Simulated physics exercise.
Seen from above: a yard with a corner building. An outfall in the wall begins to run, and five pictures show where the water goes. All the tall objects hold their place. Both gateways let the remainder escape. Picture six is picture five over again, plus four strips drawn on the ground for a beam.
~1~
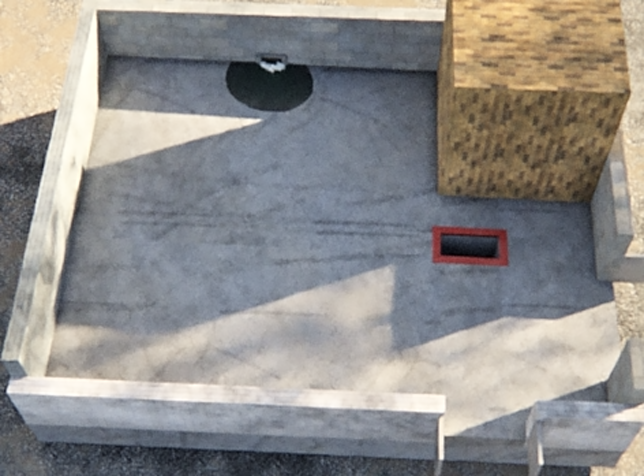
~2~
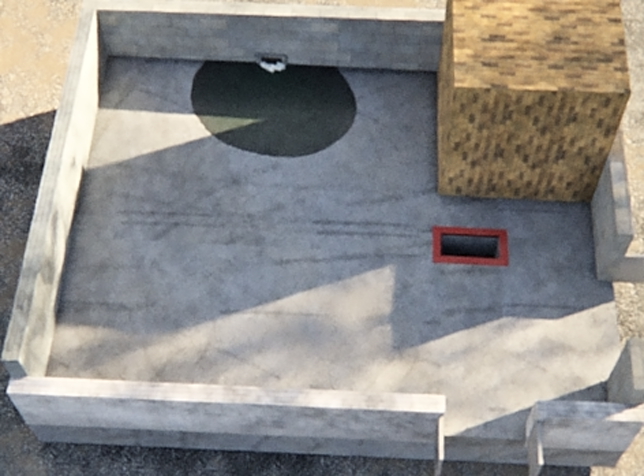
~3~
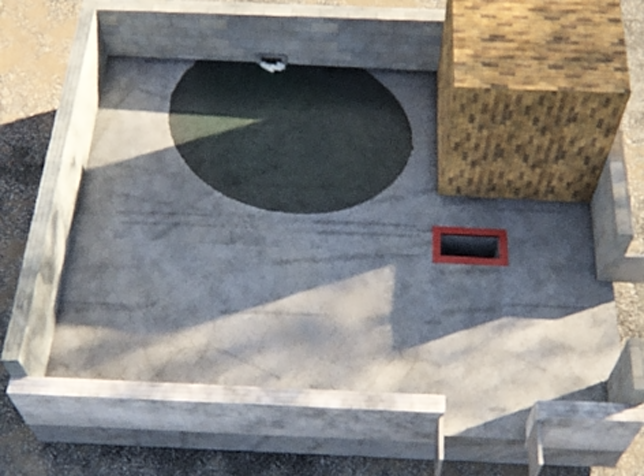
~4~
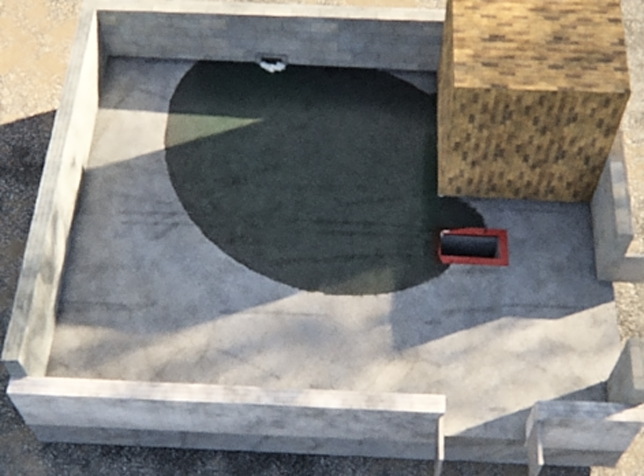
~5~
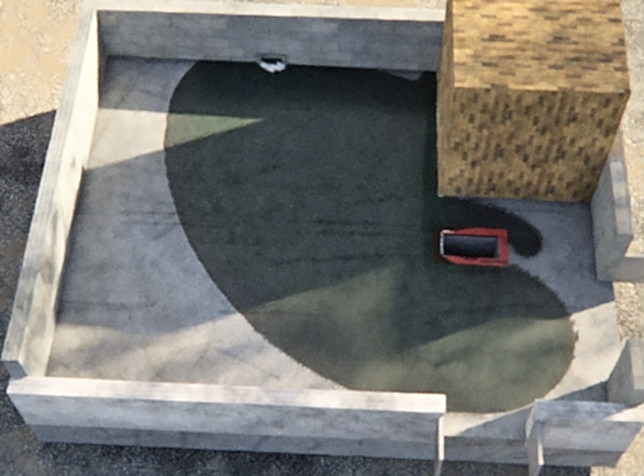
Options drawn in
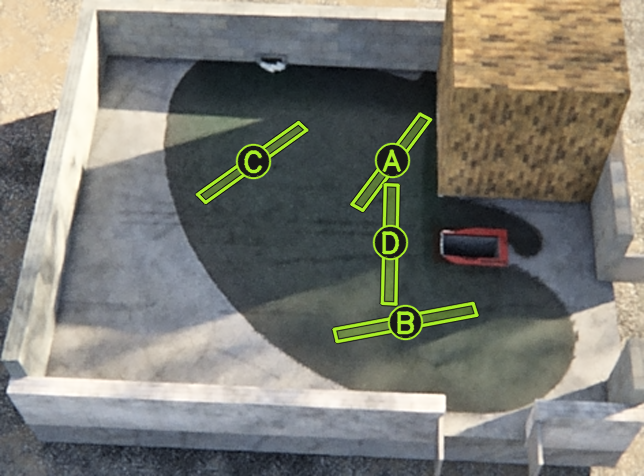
In the video, seen from above, dark water spreads from an outfall in the back wall across a walled yard with a corner building, reaching the red drain, then passing around it toward the lower right.
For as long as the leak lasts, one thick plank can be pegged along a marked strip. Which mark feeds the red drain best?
The best position is B.
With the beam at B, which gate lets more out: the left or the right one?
The right gate.
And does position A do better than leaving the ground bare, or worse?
It is worse.
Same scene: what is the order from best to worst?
Best to worst: B, C, D, A.
In lime, A from (357, 207) to (425, 116); B from (335, 335) to (474, 309); C from (201, 198) to (302, 126); D from (389, 303) to (391, 184).
With A, about 12 % of the stream goes into the red drain, about 87 % out by the gates.
With B, about 42 % of the stream goes into the red drain, about 58 % out by the gates.
With C, about 31 % of the stream goes into the red drain, about 69 % out by the gates.
With D, about 21 % of the stream goes into the red drain, about 79 % out by the gates.
